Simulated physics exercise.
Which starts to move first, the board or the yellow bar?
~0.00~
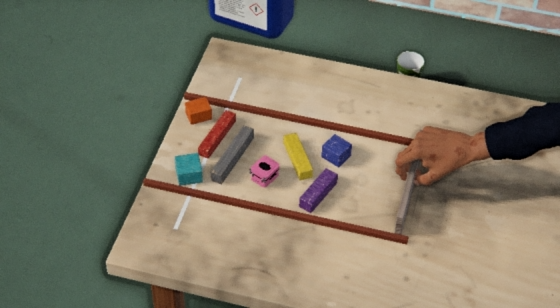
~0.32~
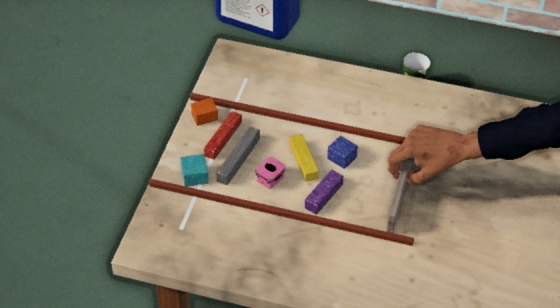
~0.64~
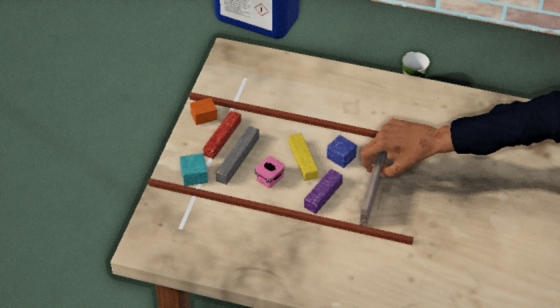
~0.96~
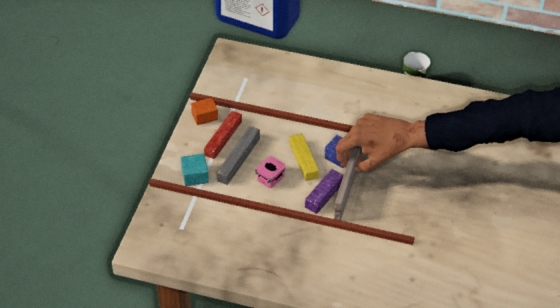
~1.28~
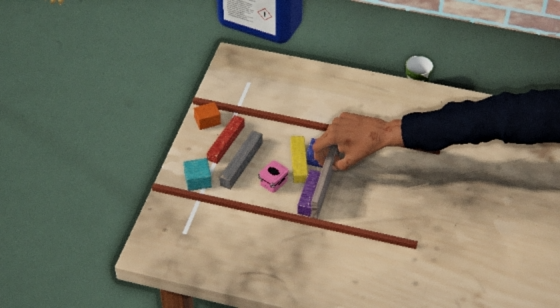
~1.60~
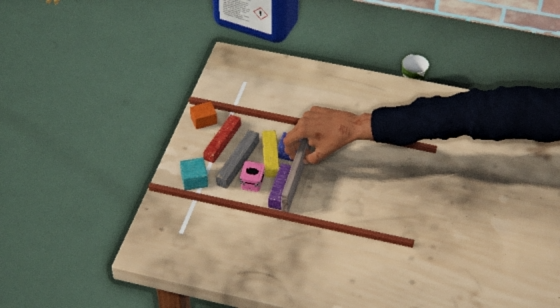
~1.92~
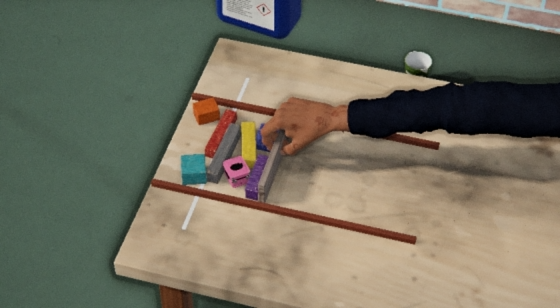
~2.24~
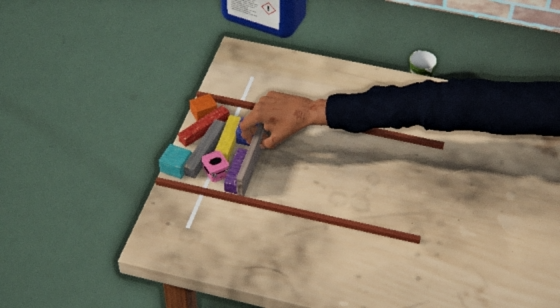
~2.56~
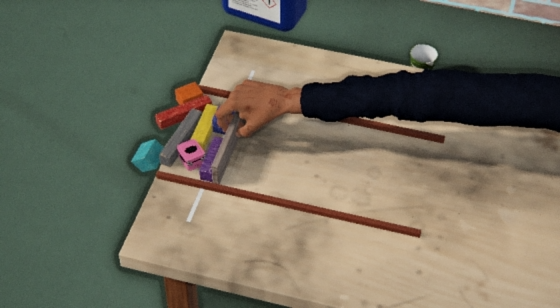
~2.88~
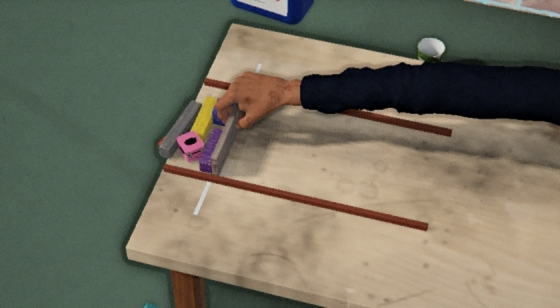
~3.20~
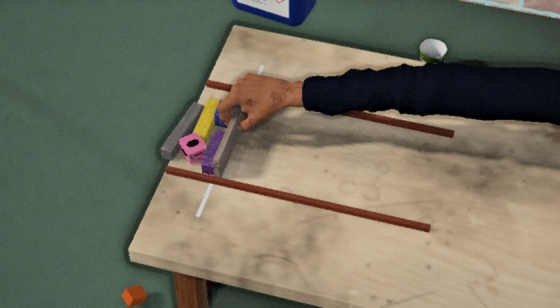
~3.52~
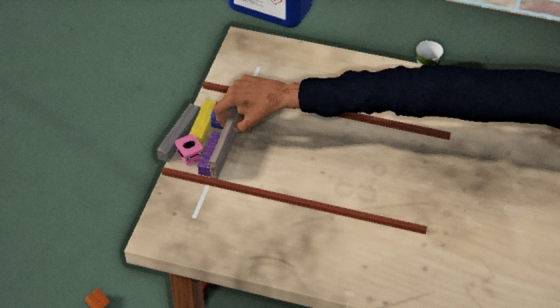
The board starts to move first, sliding left in the hand while the yellow bar is still lying in its place. The yellow bar only begins to move later, once the push has reached the pieces.
